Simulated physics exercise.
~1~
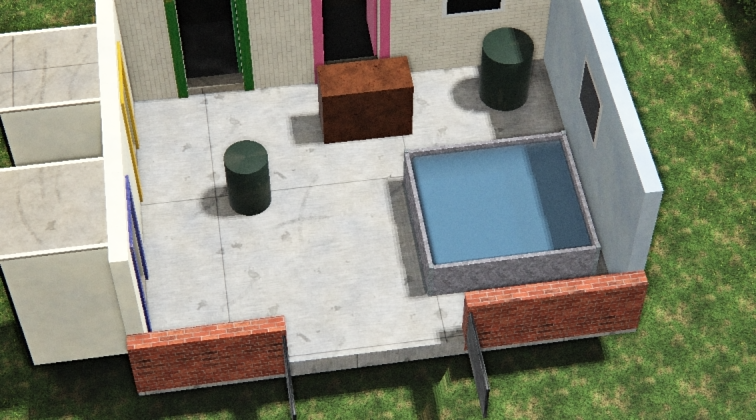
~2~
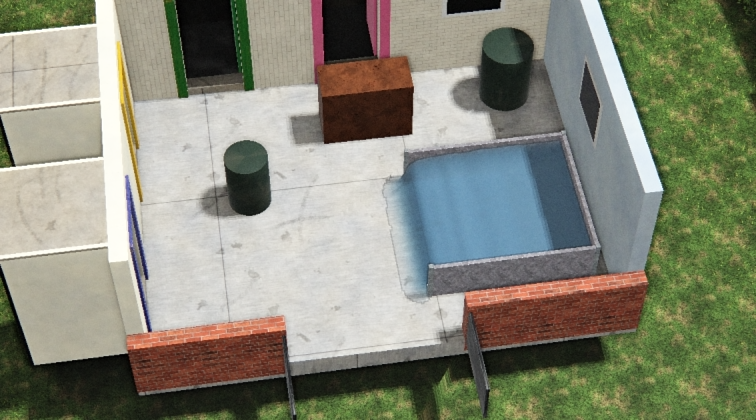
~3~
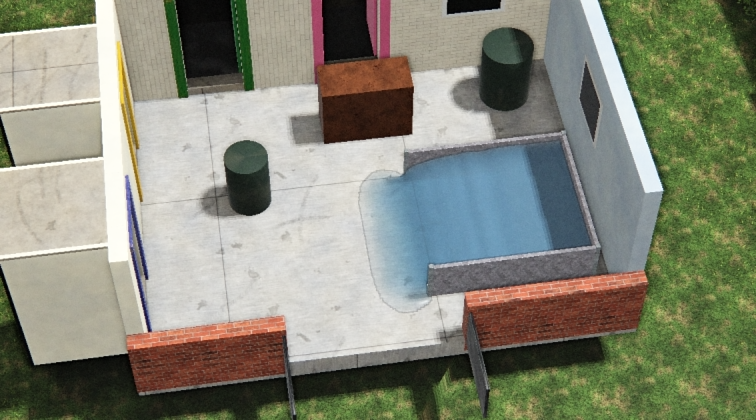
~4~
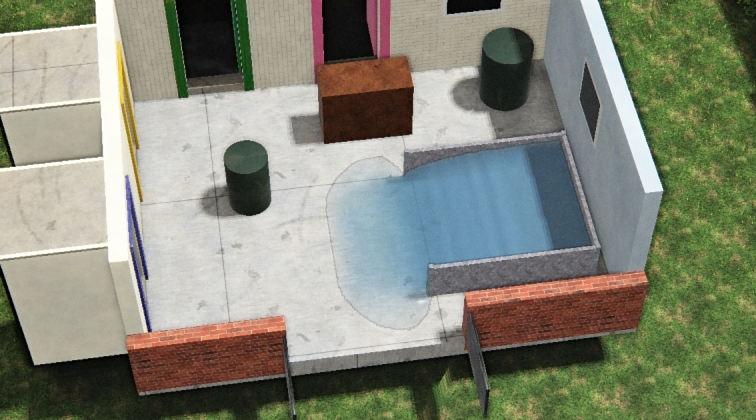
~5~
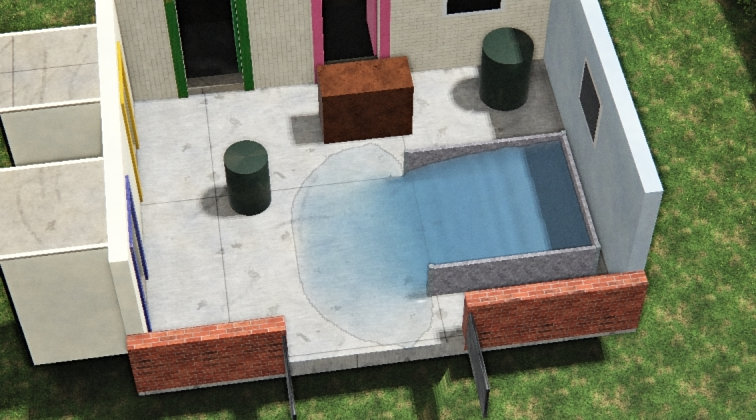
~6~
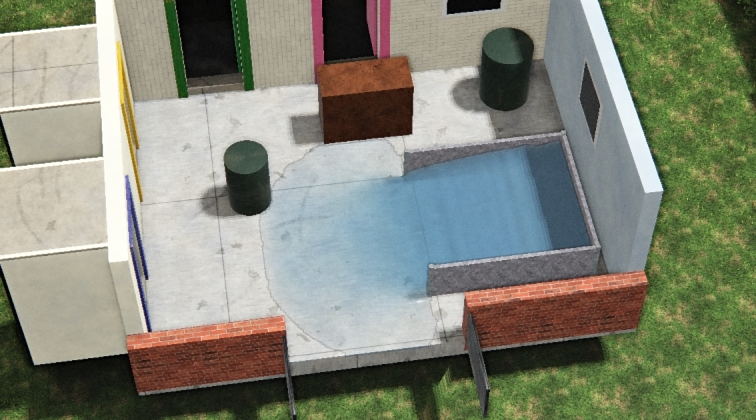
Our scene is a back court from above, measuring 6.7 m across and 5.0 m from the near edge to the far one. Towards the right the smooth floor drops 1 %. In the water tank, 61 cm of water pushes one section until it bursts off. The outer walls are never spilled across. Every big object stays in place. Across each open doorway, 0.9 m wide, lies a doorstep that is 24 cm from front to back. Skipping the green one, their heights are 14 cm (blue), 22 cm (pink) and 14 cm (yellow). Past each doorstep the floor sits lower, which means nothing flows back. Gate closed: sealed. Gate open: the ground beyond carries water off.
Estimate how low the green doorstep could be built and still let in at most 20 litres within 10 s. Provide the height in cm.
I would say 14.5 cm or so.
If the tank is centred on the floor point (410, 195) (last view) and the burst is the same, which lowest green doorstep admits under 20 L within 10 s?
With that change, some 19 centimetres.
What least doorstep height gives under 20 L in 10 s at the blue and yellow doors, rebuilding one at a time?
About 26 cm at blue and 10.5 cm at yellow.
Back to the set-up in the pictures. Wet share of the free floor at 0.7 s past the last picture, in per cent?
The wet part is about 50 per cent.
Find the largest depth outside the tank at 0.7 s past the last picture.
Close to 30 centimetres.
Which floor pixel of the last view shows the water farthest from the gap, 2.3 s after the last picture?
(135, 107).
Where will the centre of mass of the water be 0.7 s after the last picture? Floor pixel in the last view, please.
Centre of mass: About (426, 233) px.
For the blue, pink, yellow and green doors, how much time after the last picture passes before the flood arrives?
Arrives: Blue 0.6 s / pink 3.0 s / yellow 1.2 s / green 1.4 s.
Then, 0.7 s after the last picture water covers 50 % of the floor, deepest (30 cm) near (274, 207); it has not reached the green door.
Then, 2.3 s after the last picture water covers 65 % of the floor, deepest (33 cm) near (204, 358); 17 cm at the green door, 1 litre in over its 15 cm doorstep.
Then, 9.3 s after the last picture water covers 95 % of the floor, deepest (16 cm) near (617, 307); 7 cm at the green door, 16 litres in over its 15 cm doorstep.
At the green door as built, the water peaked near 20 cm, 3.3 s after the last picture.
Run again over the same 10 s with other heights there, 52 litres in over 12 cm, 10 litres over 16 cm. The limit of 20 litres is kept from about 14.5 cm up.
